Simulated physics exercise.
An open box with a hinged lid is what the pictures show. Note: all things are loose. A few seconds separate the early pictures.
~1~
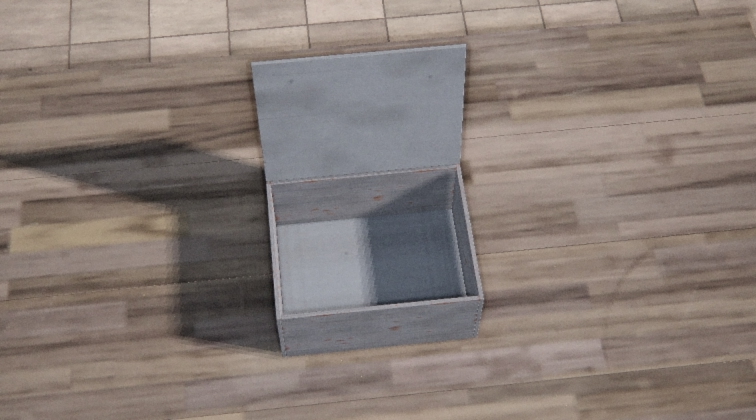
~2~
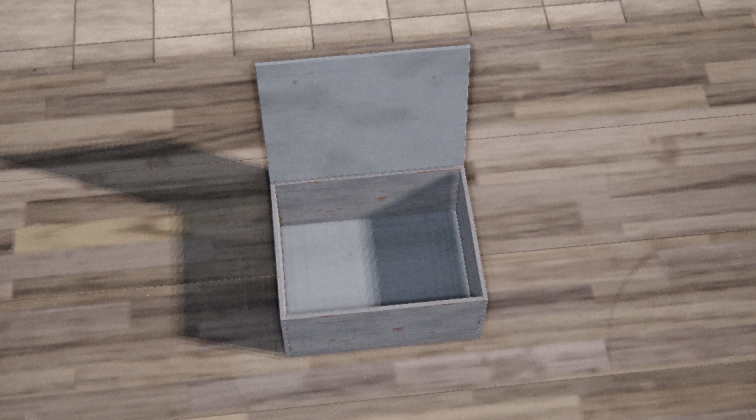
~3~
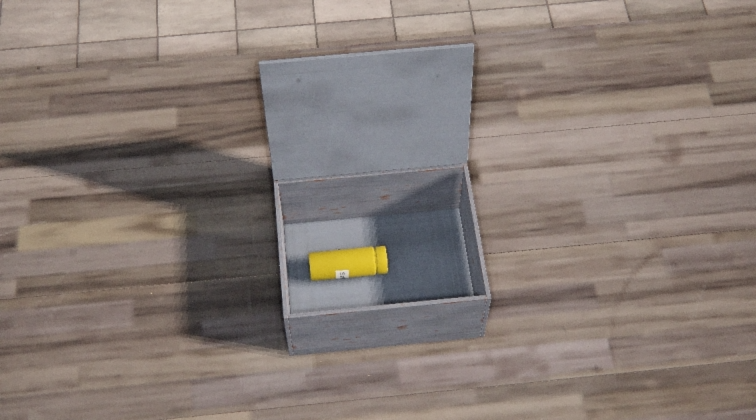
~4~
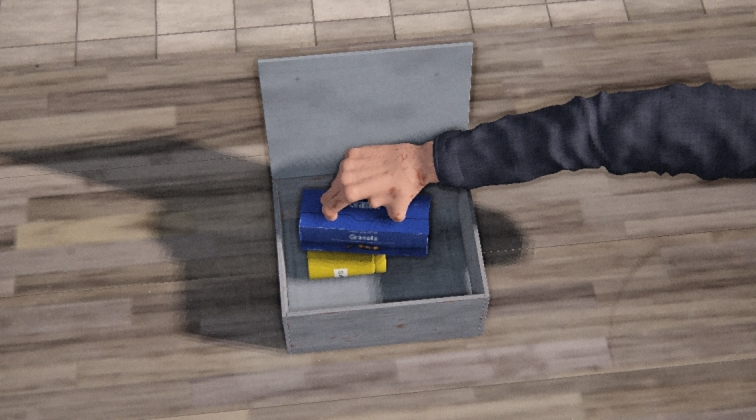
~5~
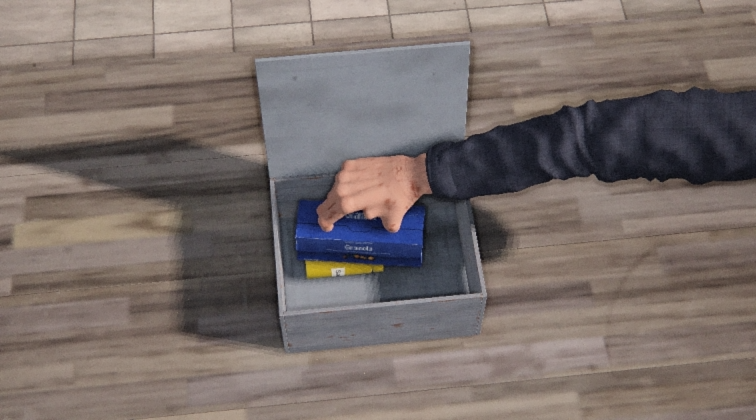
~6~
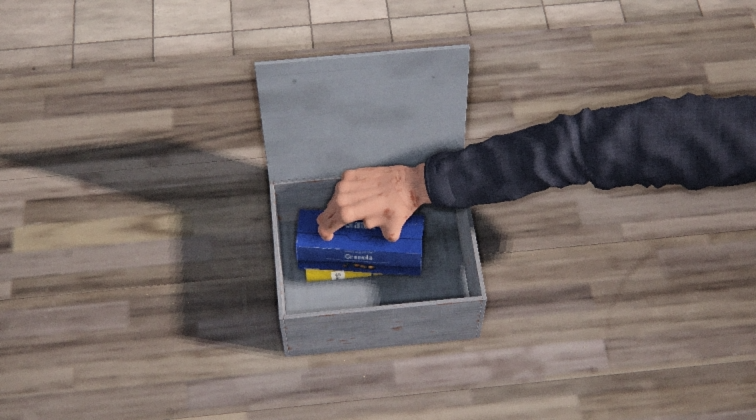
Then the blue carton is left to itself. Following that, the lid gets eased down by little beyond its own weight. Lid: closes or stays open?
Closes.
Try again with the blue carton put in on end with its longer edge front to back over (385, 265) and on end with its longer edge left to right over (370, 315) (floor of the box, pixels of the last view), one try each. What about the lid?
In the first case it gets propped open; in the second case it gets propped open.
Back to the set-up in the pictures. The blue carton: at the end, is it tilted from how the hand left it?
At the finish it holds its orientation.
Then, 0.80 s past the last view, lid starting down; blue carton displaced a little near (362, 257); yellow shaker displaced well along.
Then, 1.70 s past the last view, lid 50° above the rim; blue carton displaced a little near (362, 257); yellow shaker displaced well along.
Finally, lid shut; moved from the start, blue carton and yellow shaker. Final places as the last picture's camera would see them, blue carton near (362, 257).
